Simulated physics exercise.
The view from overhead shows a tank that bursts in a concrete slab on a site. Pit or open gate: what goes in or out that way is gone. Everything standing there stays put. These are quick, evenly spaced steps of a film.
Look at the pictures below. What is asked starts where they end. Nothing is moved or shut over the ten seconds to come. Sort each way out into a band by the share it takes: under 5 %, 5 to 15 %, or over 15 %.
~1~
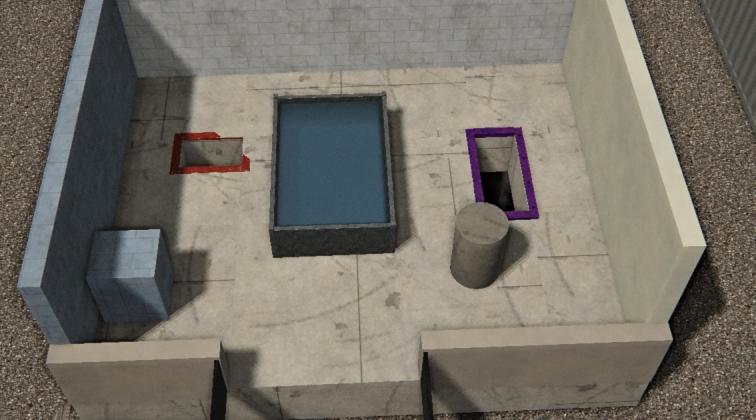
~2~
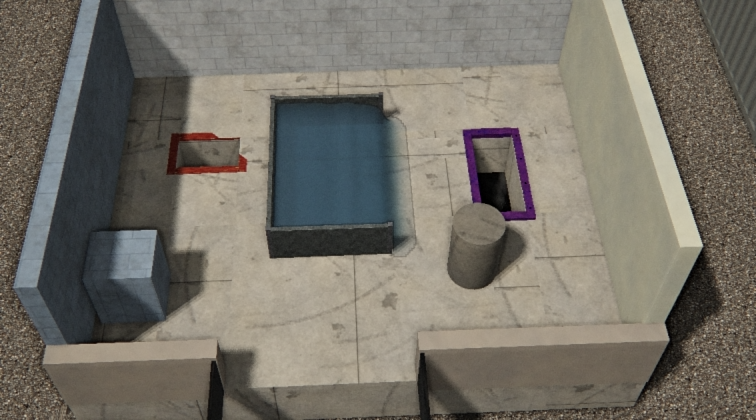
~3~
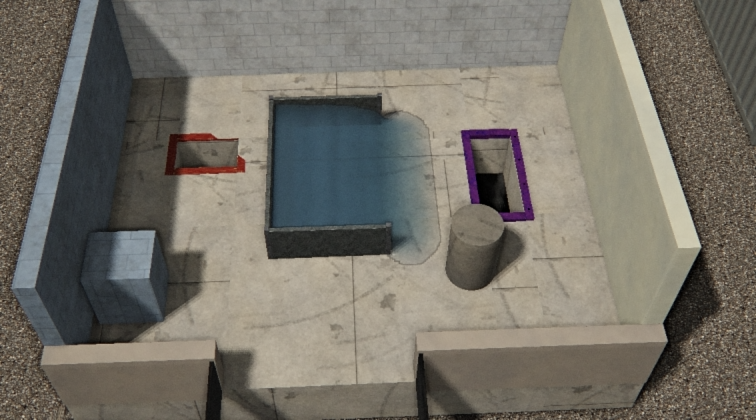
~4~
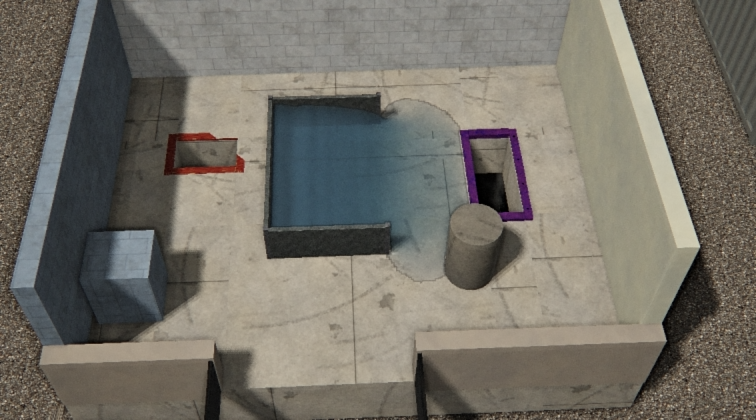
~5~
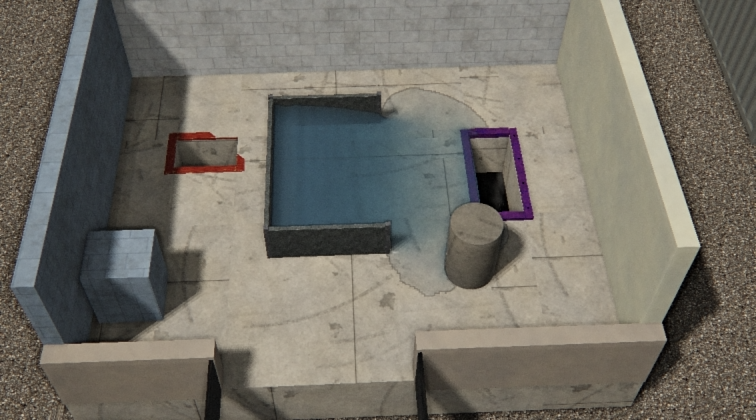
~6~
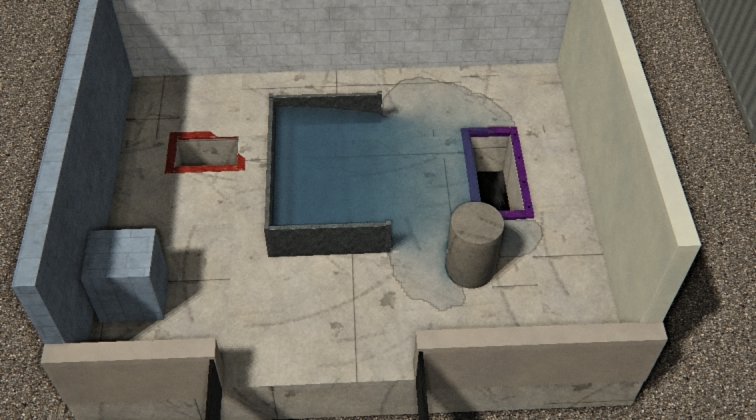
Shares: The gate takes 5 to 15 %; the purple pit takes over 15 %; the red pit takes under 5 %.
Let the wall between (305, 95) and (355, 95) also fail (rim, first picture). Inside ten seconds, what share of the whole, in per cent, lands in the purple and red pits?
Parts in a hundred: Purple 2, red 8.
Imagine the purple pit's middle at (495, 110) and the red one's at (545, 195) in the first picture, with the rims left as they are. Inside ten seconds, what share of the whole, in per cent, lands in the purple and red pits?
The purple pit takes 15 per cent, and the red pit takes 35 per cent.
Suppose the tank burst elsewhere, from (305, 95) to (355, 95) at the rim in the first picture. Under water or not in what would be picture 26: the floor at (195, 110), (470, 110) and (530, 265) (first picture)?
Soaked, then soaked, then unsoaked.
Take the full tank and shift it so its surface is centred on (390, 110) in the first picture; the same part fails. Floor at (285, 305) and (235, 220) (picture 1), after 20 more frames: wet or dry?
Well, the first one would be bone-dry, and the second one bone-dry.
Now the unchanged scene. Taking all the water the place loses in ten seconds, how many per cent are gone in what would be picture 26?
My reading is about 70 per cent.
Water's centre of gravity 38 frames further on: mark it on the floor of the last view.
At about (430, 204).
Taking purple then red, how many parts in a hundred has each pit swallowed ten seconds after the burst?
In the order asked: 38 percent and 0 percent.
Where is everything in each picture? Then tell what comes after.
Still water in the water tank at (331, 161), in the first picture.
Water pours out at (383, 175) and has run to (394, 121), in the second picture.
The front is at (404, 116), out from the gap at (381, 178), in the third picture.
Water pours out at (380, 178) and has run to (422, 106), in the fourth picture.
The front is at (475, 118), out from the gap at (381, 178), in the fifth picture.
The front is at (535, 236), out from the gap at (381, 177), in the sixth picture.
A moment on, water covers 30 % of the floor; the gate 0 %, the purple pit 15 %, the red pit 0 %.
Next, water covers 35 % of the floor; the gate 0 %, the purple pit 26 %, the red pit 0 %.
Then, water covers 45 % of the floor; the gate 1 %, the purple pit 33 %, the red pit 0 %.
Later, water covers 65 % of the floor; the gate 3 %, the purple pit 37 %, the red pit 0 %.
In the end, water covers 80 % of the floor; the gate 9 %, the purple pit 38 %, the red pit 1 %.
